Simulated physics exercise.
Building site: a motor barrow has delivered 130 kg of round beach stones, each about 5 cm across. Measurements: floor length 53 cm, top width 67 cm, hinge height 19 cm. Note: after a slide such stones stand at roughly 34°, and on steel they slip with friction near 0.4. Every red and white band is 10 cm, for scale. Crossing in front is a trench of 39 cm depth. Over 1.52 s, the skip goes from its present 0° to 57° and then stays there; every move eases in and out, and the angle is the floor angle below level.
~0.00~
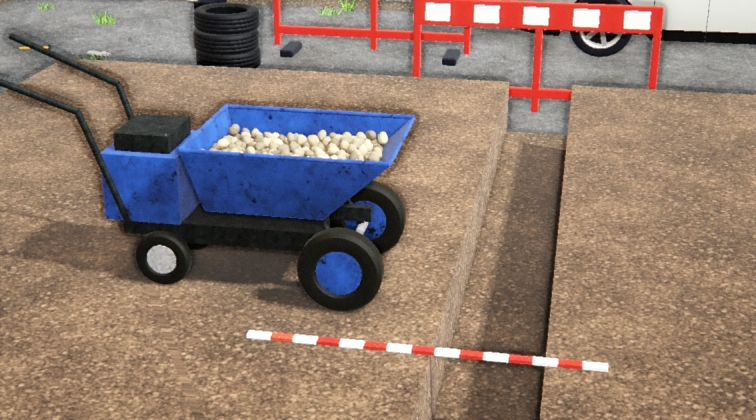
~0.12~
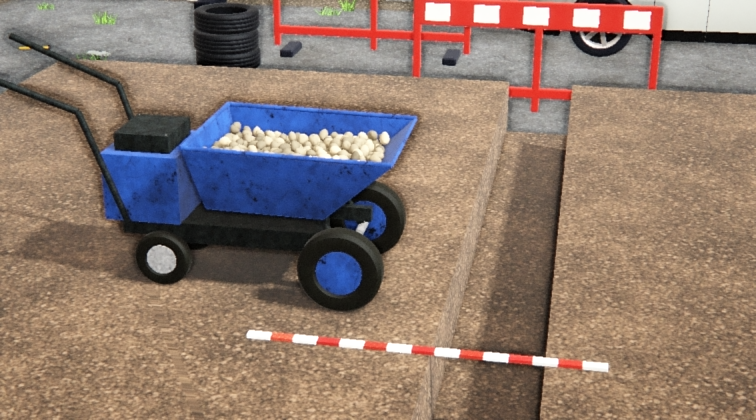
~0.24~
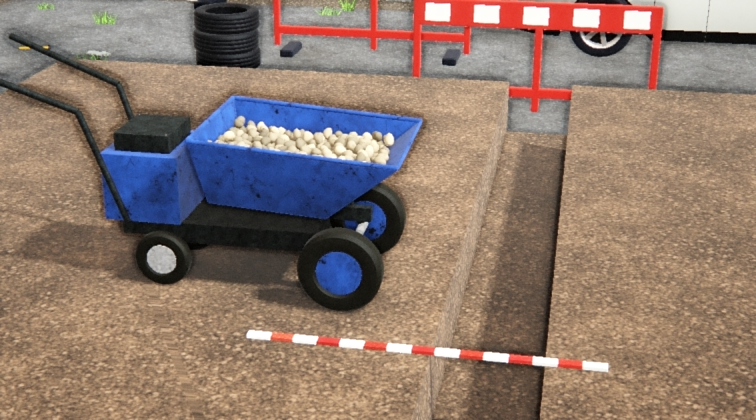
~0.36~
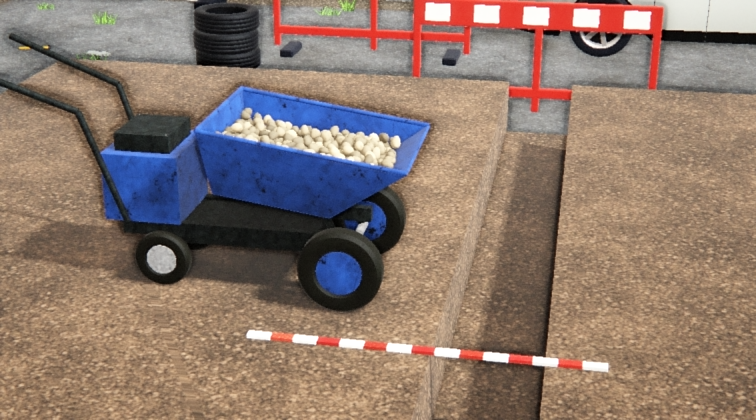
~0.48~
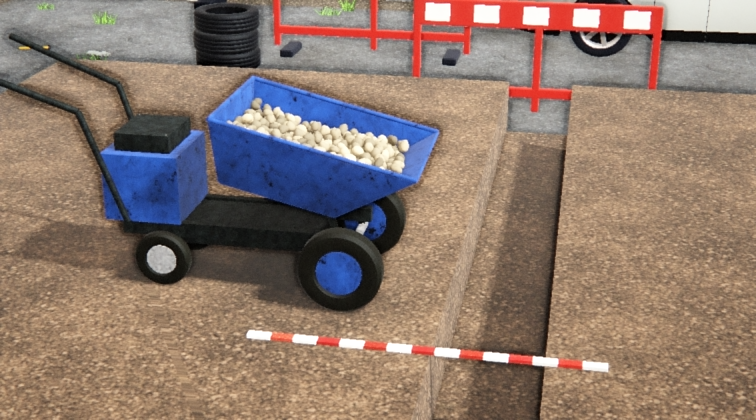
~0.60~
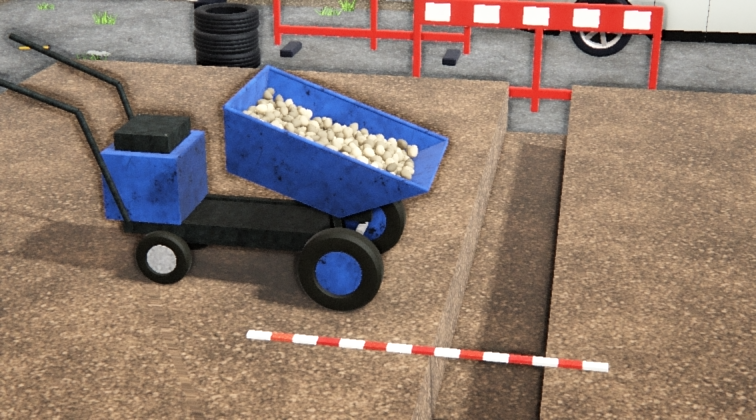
On a building site, a blue motor barrow loaded with round, pale stones stands beside a trench crossed by a red and white striped pole, while its skip gradually tilts toward the right, the rear end rising.
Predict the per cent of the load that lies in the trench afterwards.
93 per cent.
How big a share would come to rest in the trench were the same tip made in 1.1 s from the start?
Then about 90 per cent.
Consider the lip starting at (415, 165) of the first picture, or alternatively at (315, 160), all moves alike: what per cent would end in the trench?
First place: Near 75%; second place: Near 85%.
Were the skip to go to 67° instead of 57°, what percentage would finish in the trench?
Around 95 per cent would finish in the trench.
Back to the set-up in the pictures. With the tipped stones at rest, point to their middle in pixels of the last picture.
Their middle lands near (513, 357).
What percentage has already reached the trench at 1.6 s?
Close to 30 per cent at that time.
After 1.1 s the floor is at 48°; 100 % in the skip; the foremost stones are at (453, 208).
After 1.6 s the floor is at 57°; 70 % in the skip, 30 % in the trench; the foremost stones are at (547, 316).
After 2.0 s the floor is at 57°; 35 % in the skip, 58 % in the trench, 6 % past the trench; the foremost stones are at (620, 302).
After 3.9 s the floor is at 57°; 0 % in the skip, 93 % in the trench, 7 % past the trench; the foremost stones are at (684, 310).
